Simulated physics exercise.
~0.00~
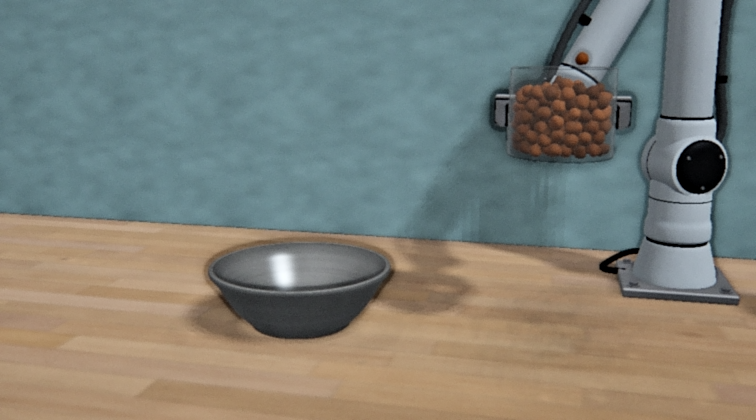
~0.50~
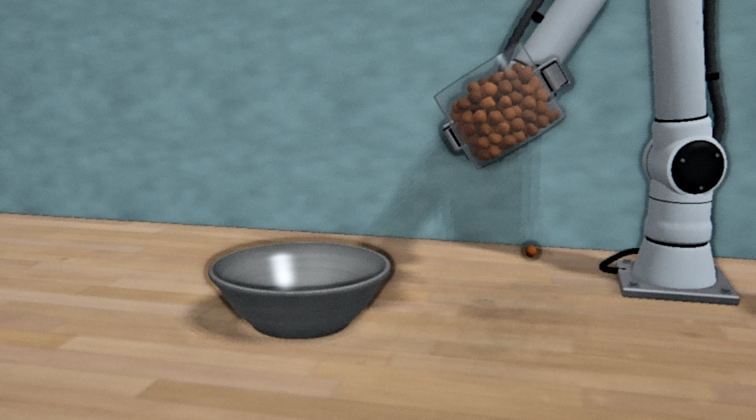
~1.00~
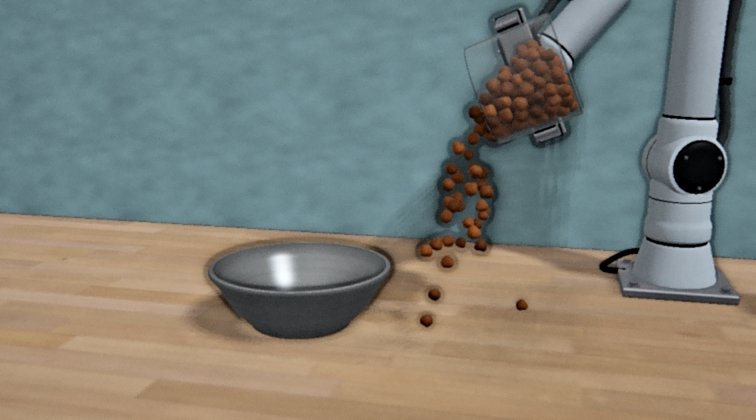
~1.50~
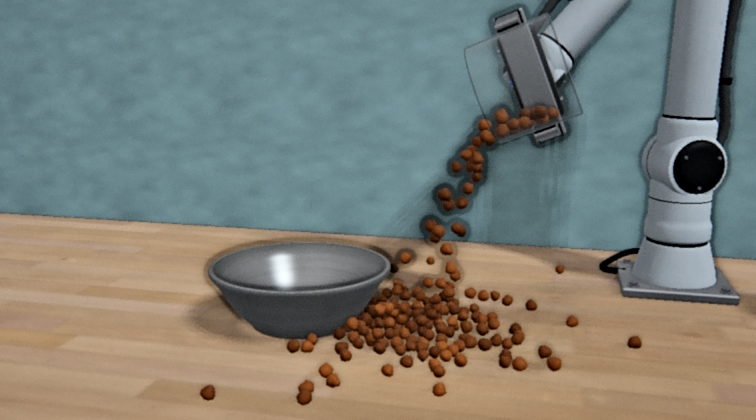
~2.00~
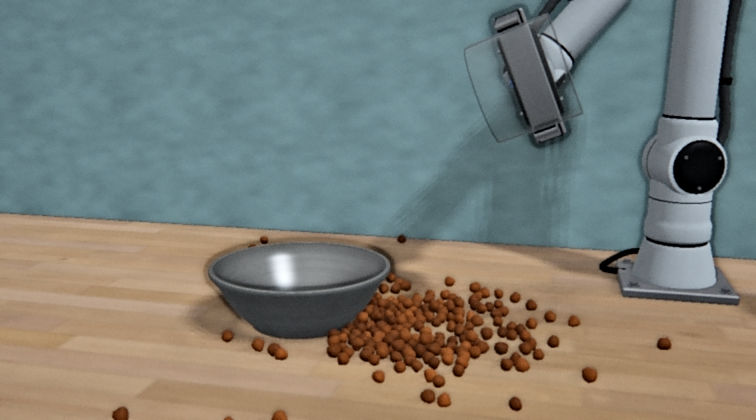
At first, a robot arm on the right holds a clear cup full of small brown hazelnuts above a wooden table, with an empty dark grey bowl standing to the left. The arm tips the cup to the left, and a single nut drops to the table. As the cup tilts further, the nuts pour over its lip in a stream that falls short of the bowl. They pile up on the table beside the bowl's right side, and some scatter outward. Finally, the emptied cup stays tipped in the air, while the nuts lie spread around the unmoved bowl.
